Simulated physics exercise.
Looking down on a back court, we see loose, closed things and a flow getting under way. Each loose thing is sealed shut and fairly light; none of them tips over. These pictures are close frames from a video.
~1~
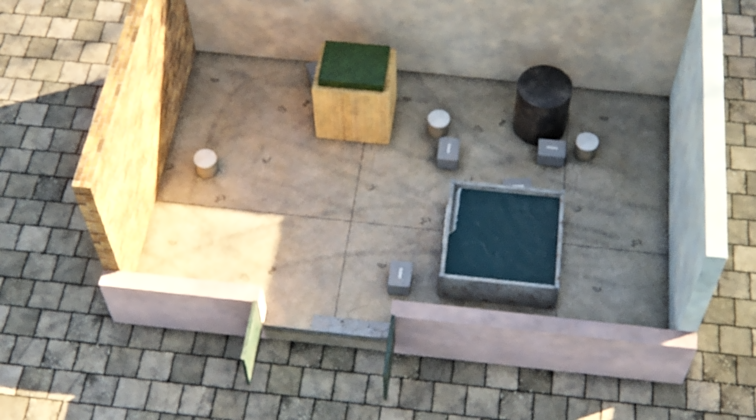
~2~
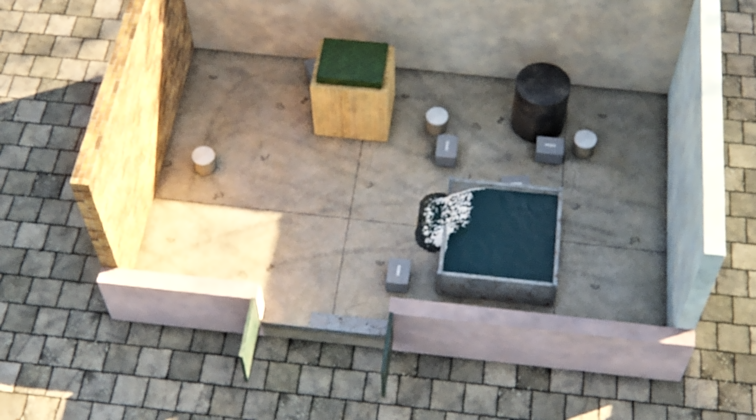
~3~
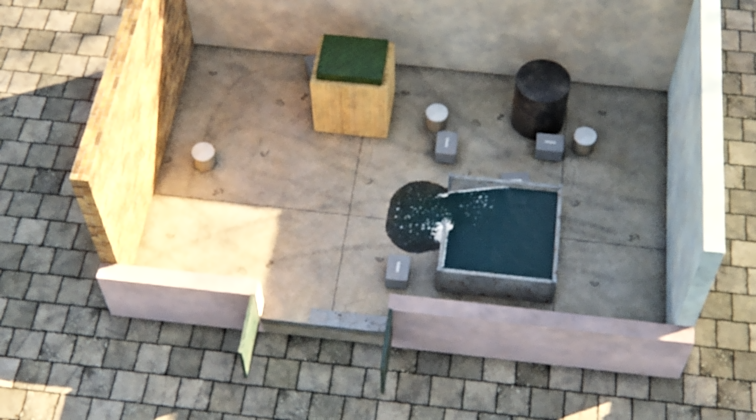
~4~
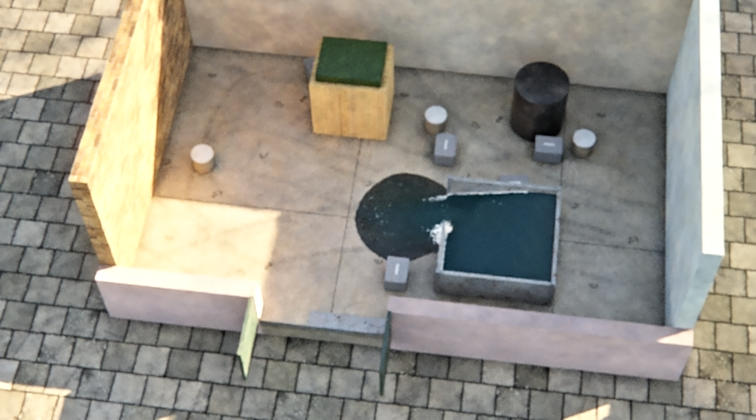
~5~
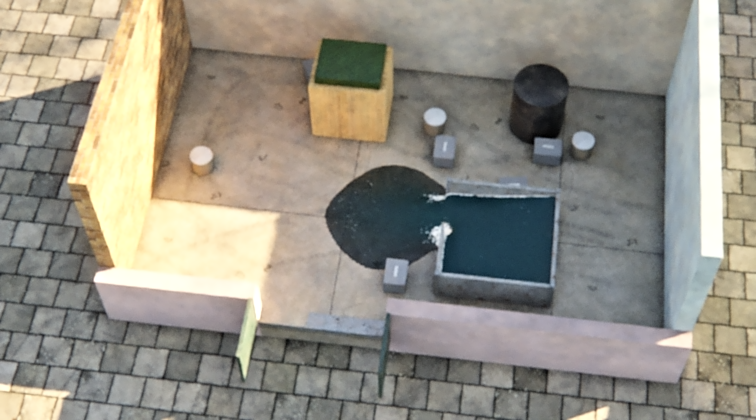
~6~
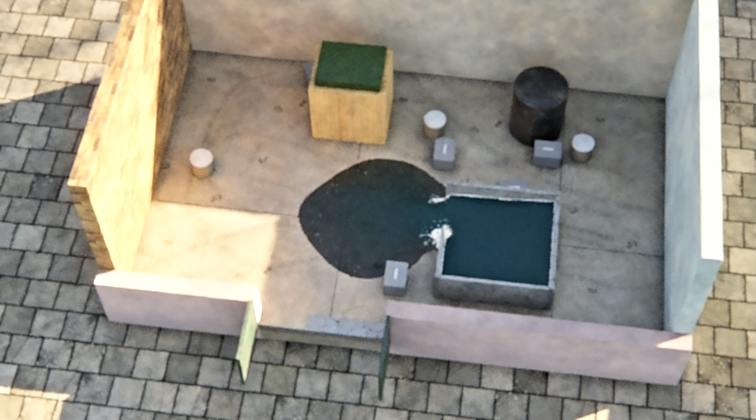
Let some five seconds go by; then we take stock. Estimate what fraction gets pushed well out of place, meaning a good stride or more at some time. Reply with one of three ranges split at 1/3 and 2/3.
Under 1/3.
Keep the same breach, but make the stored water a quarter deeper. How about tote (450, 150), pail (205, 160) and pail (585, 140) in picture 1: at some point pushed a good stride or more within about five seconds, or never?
Respectively, never gets that far, gets that far, never gets that far.
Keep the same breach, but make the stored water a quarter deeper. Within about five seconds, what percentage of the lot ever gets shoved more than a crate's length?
10 per cent or so.
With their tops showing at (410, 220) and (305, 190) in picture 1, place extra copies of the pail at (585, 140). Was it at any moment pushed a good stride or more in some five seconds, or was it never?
Going by the order given: Pushed clear, pushed clear.
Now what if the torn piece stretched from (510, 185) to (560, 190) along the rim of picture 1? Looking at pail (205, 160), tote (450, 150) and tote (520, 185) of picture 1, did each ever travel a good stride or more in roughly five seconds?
Well, in order they come out as under that mark, under that mark and beyond that mark.
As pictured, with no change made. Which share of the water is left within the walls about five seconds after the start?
About 98 percent.
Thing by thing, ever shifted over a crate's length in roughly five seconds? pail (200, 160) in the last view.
Over that mark.
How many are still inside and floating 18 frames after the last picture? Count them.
The total is 1.
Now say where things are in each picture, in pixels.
A pail at (205, 158), on the bottom; a pail at (587, 141) rests on the ground; 0 of 8 have shifted, in the first picture.
A pail at (203, 155) rests on the ground; a pail at (585, 139) rests on the ground; 0 of 8 have shifted, in the second picture.
A pail at (203, 151) rests on the ground; a pail at (585, 136), on the bottom; 0 of 8 have shifted, in the third picture.
A pail at (202, 153), on the bottom; a pail at (584, 138) rests on the ground; 0 of 8 have shifted, in the fourth picture.
A pail at (201, 155), on the bottom; a pail at (583, 140) rests on the ground; 0 of 8 have shifted, in the fifth picture.
A pail at (201, 158) rests on the ground; a pail at (583, 143), on the bottom; 0 of 8 have shifted, in the sixth picture.
A moment on, 0 of 8 are well off their spots; 0 afloat.
Next, 0 of 8 are well off their spots; 0 afloat.
Later, 0 of 8 are well off their spots; 1 afloat.
In the end, 1 of 8 are well off their spots, and 1 have been at some point; 1 afloat.
